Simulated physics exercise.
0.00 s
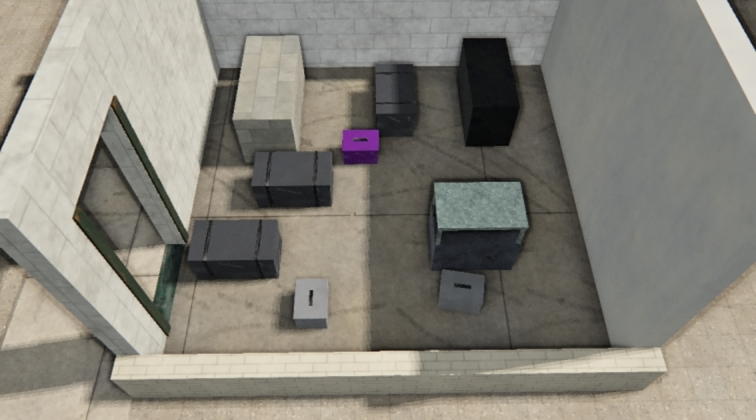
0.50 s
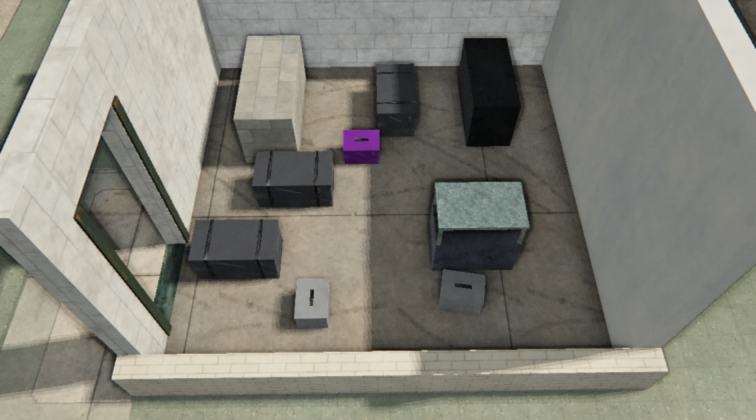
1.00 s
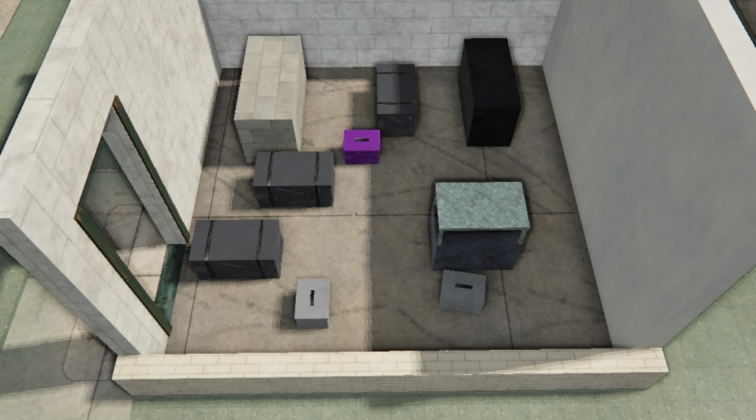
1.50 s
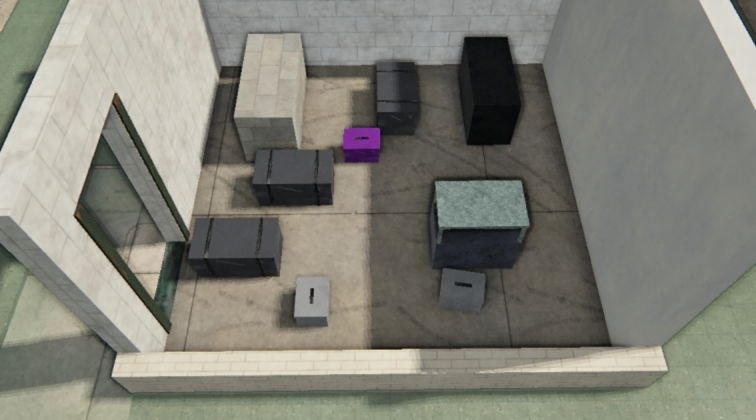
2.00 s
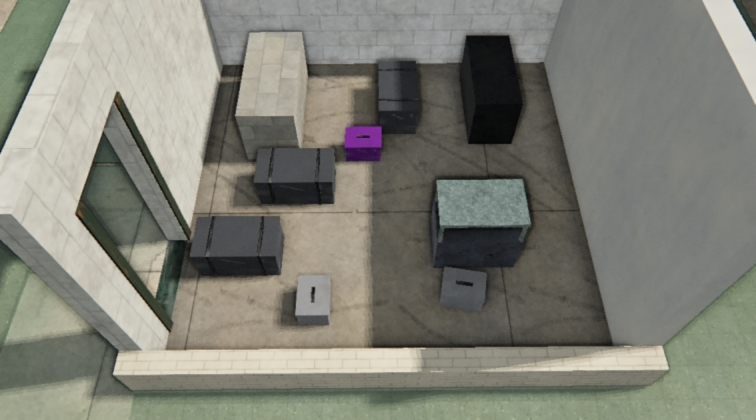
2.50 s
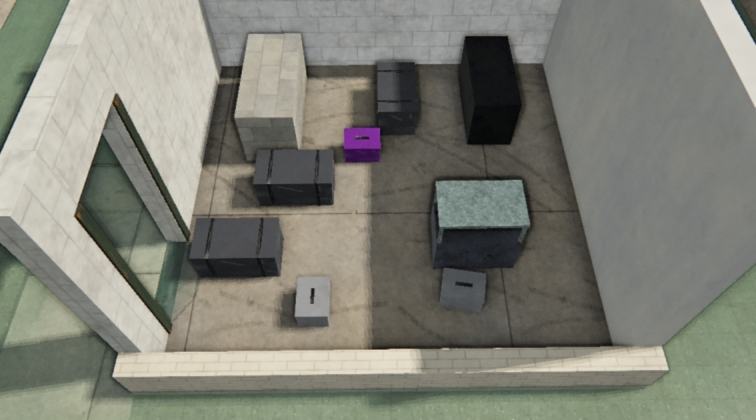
A roofless corner store seen from above, with dark crates, grey boxes and a purple tote all staying still on the floor.
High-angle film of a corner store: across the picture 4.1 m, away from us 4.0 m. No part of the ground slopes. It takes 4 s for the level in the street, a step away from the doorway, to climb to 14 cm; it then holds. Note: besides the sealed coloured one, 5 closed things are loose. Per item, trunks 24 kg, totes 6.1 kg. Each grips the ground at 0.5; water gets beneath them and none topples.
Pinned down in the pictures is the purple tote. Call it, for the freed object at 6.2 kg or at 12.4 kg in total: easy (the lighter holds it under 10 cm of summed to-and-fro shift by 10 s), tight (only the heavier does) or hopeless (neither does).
Easy.
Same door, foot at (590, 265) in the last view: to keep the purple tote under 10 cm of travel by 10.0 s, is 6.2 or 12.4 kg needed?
In that setup the first mass works.
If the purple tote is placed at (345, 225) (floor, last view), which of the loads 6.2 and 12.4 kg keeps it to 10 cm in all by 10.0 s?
Note: Both OK.
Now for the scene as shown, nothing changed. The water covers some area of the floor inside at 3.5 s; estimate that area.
Around 1.0 m2 of it.
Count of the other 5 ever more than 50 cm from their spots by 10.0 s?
Answer: 1.
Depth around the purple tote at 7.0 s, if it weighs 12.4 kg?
Around 1 cm.
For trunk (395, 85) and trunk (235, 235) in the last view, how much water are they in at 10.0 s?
Depth approx. 2 cm / 4 cm.
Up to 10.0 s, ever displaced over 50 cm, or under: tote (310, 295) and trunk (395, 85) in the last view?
First above the mark, then below the mark.
After 3.5 s the purple tote would be 0 cm from its start with 6.2 kg and 0 cm from its start with 12.4 kg; 0 cm of water round it then.
After 4.5 s the purple tote would be 0 cm from its start with 6.2 kg and 0 cm from its start with 12.4 kg; 0 cm of water round it then.
After 7.0 s the purple tote would be 0 cm from its start with 6.2 kg and 0 cm from its start with 12.4 kg; 1 cm of water round it then.
After 10.0 s the purple tote would be 0 cm from its start with 6.2 kg and 0 cm from its start with 12.4 kg; 3 cm of water round it then.
